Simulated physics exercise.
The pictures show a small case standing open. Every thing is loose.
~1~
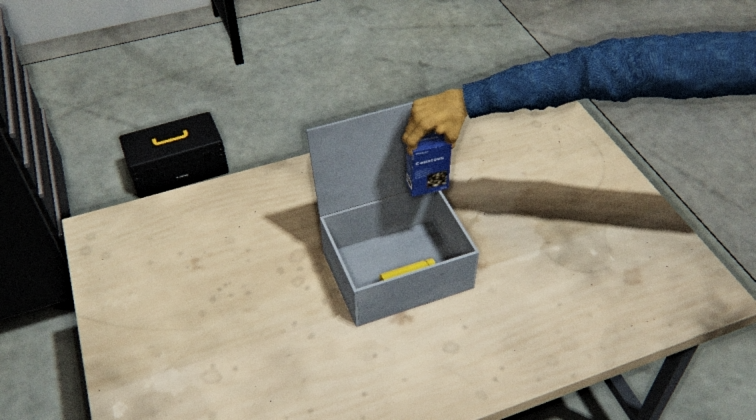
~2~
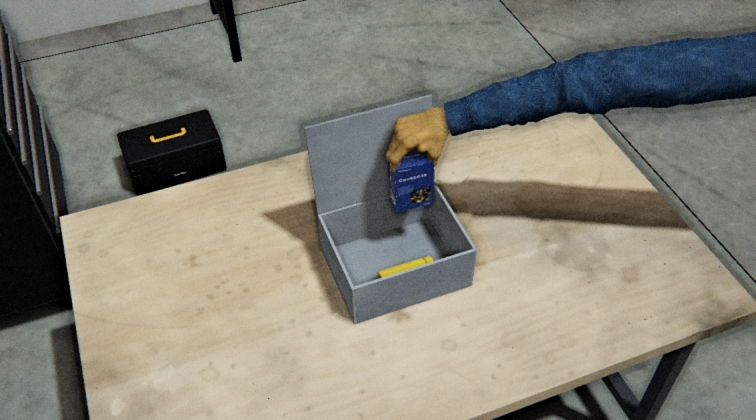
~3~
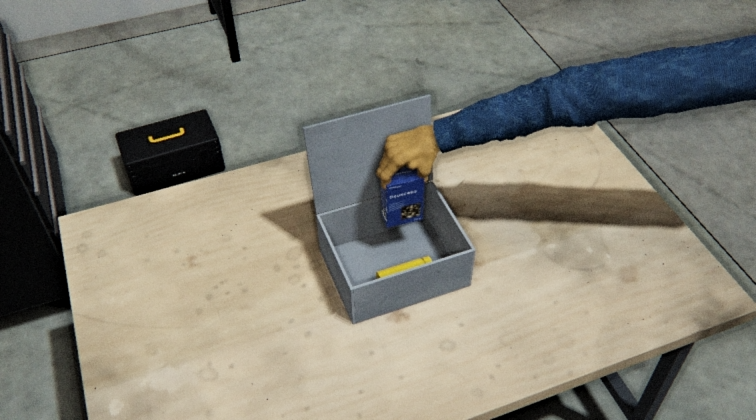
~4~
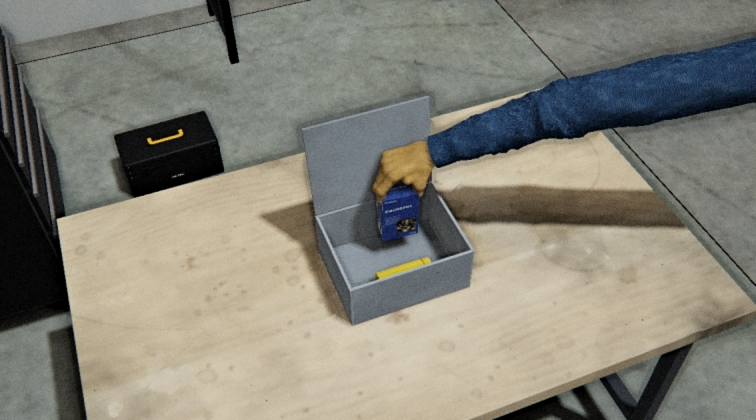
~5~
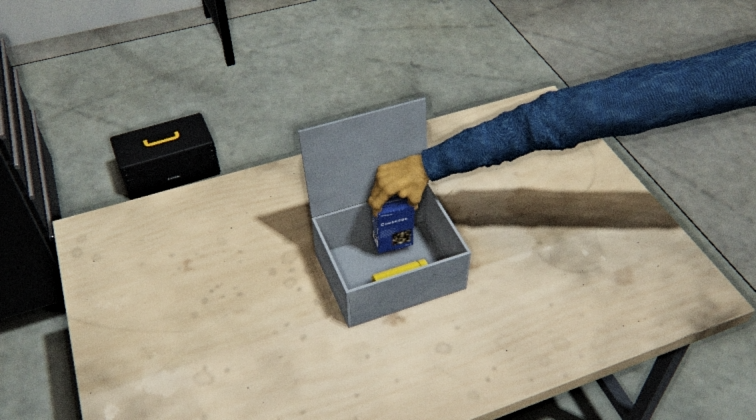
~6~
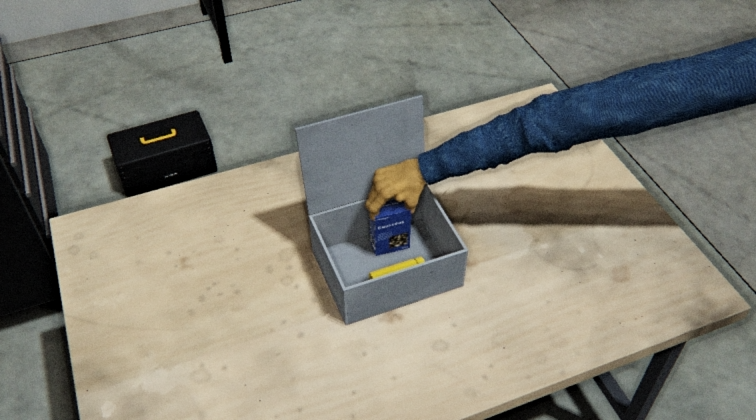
A gloved hand in a blue sleeve held a blue packet over an open gray case on a wooden table, then lowered it inside, behind a small yellow item, and kept hold of it.
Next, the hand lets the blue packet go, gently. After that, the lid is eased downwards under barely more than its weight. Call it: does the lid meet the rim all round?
No, the lid is held open.
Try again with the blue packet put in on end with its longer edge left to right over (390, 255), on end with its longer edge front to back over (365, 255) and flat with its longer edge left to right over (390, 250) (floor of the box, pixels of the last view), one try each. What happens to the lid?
The first placement leaves the lid partly open, the second partly open, and the third fully closed.
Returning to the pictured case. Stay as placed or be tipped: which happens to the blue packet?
Result: The blue packet remains as it was set.
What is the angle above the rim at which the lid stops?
Some 25° above the rim.
Then, 1.30 s later than the last frame, lid 78° above the rim.
Then, 1.80 s later than the last frame, lid 46° above the rim.
When it is over, lid 25° above the rim; both as before. End places, in pixels of the last picture, blue packet near (390, 227).
